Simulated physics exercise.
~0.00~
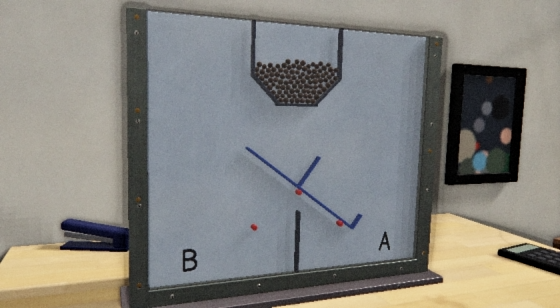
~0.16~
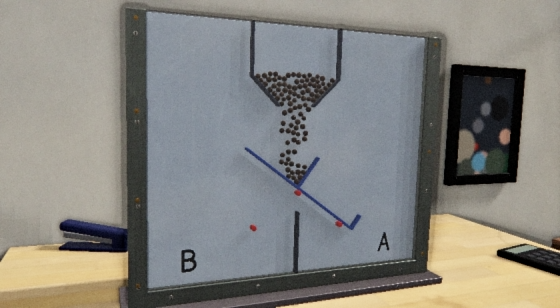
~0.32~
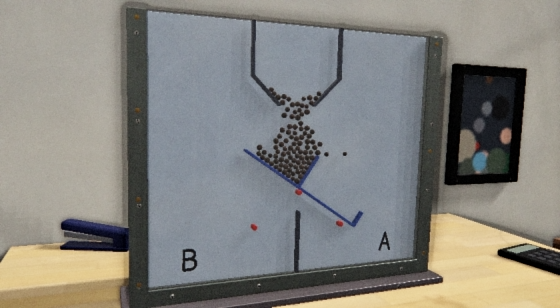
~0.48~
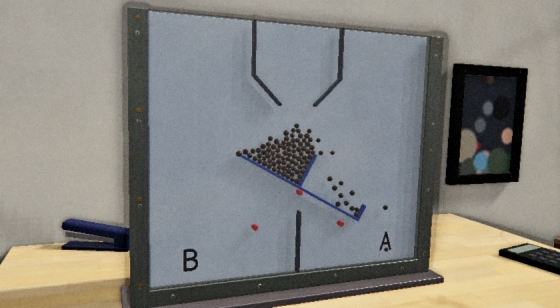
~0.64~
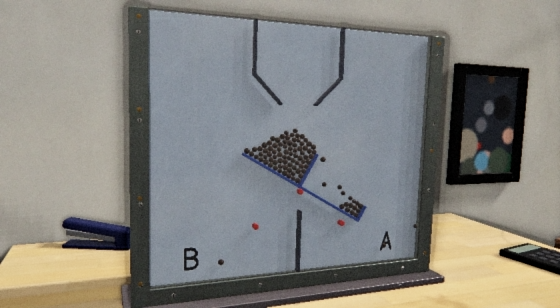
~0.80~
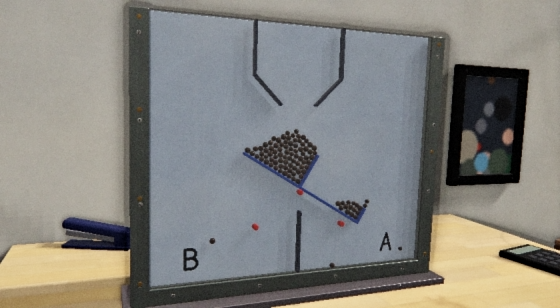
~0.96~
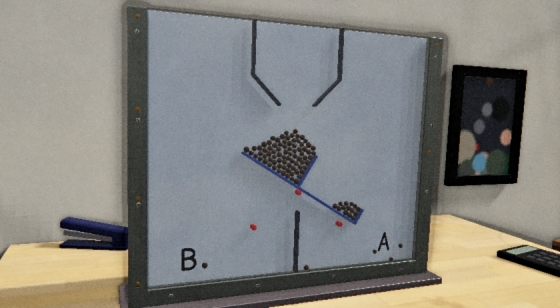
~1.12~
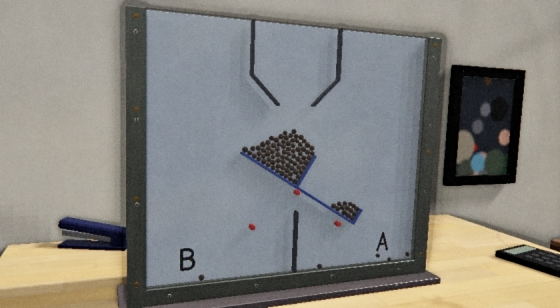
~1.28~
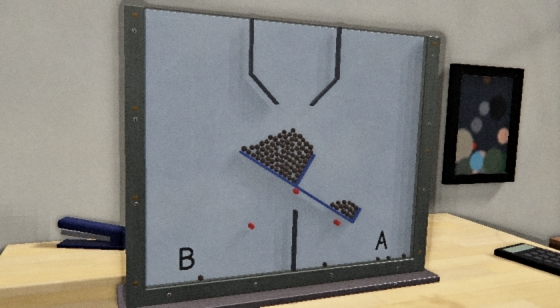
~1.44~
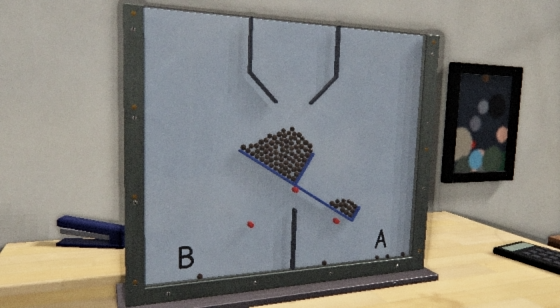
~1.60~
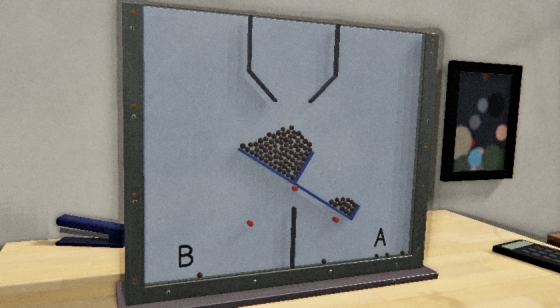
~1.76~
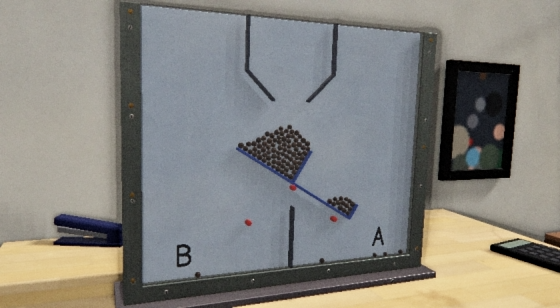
To begin with, a heap of dark beads sits in a hopper at the top of an upright box, above a blue tray tilted down to the right over bins marked B and A. The beads pour out through the opening and pile up on the tray's upper left part, against its slanted middle fin. A few spill over to the right, some gathering at the tray's lower lip while several others drop into the bins. The strays settle on the floor, mostly on the A side. At the end, the tray still leans right, holding nearly all the beads.
